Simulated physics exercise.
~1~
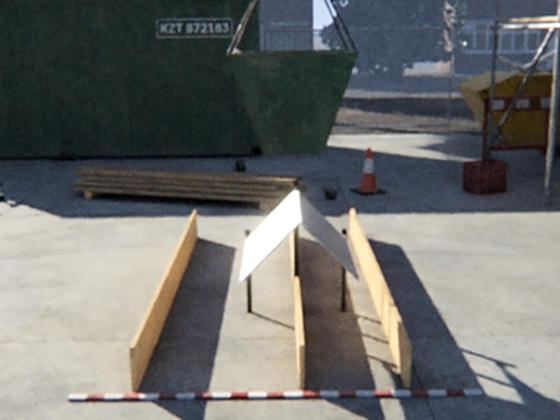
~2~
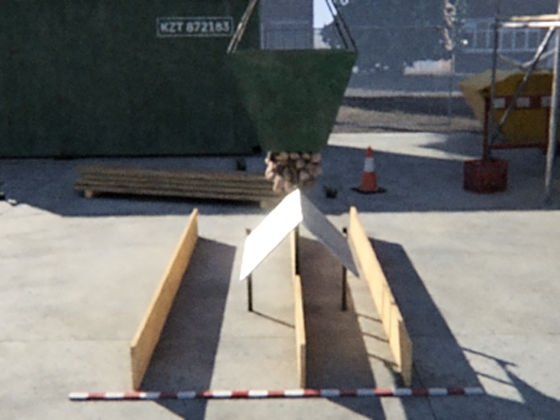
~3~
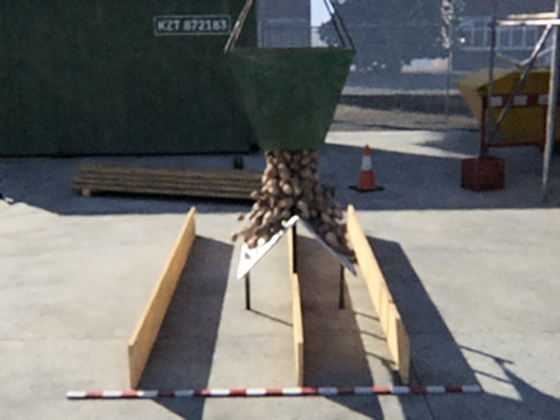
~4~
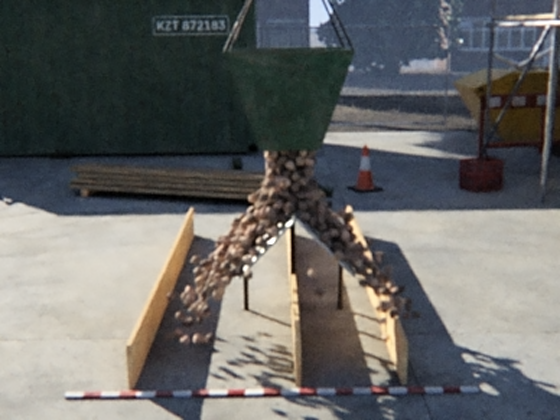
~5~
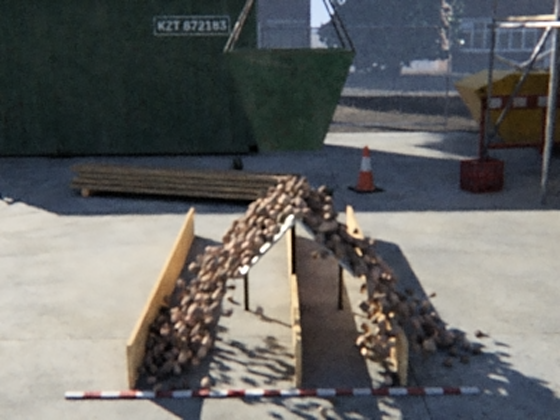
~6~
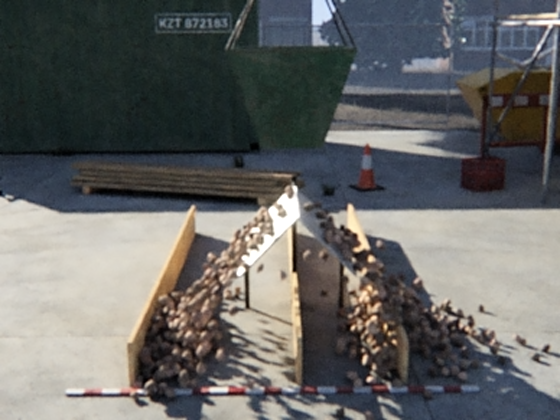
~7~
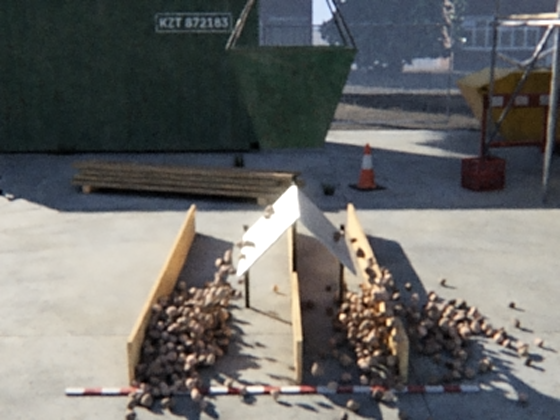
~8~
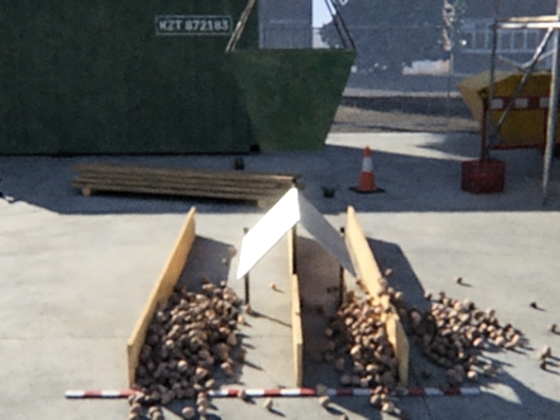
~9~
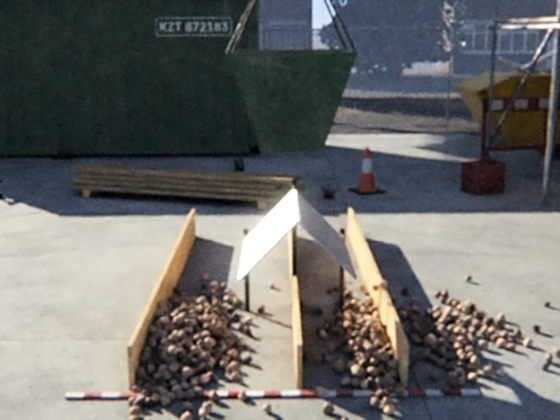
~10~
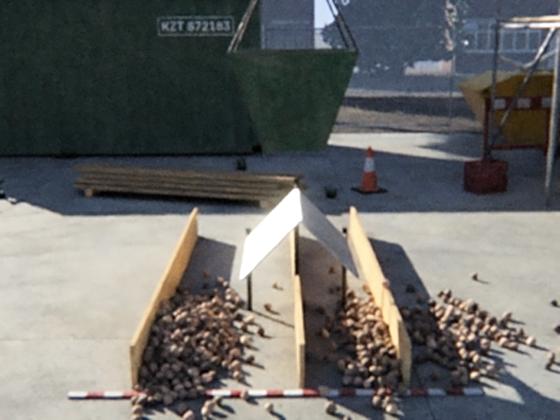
Green hopper dropping rounded cobbles onto a peaked steel plate, the stones splitting both ways and settling mostly in the left bay.
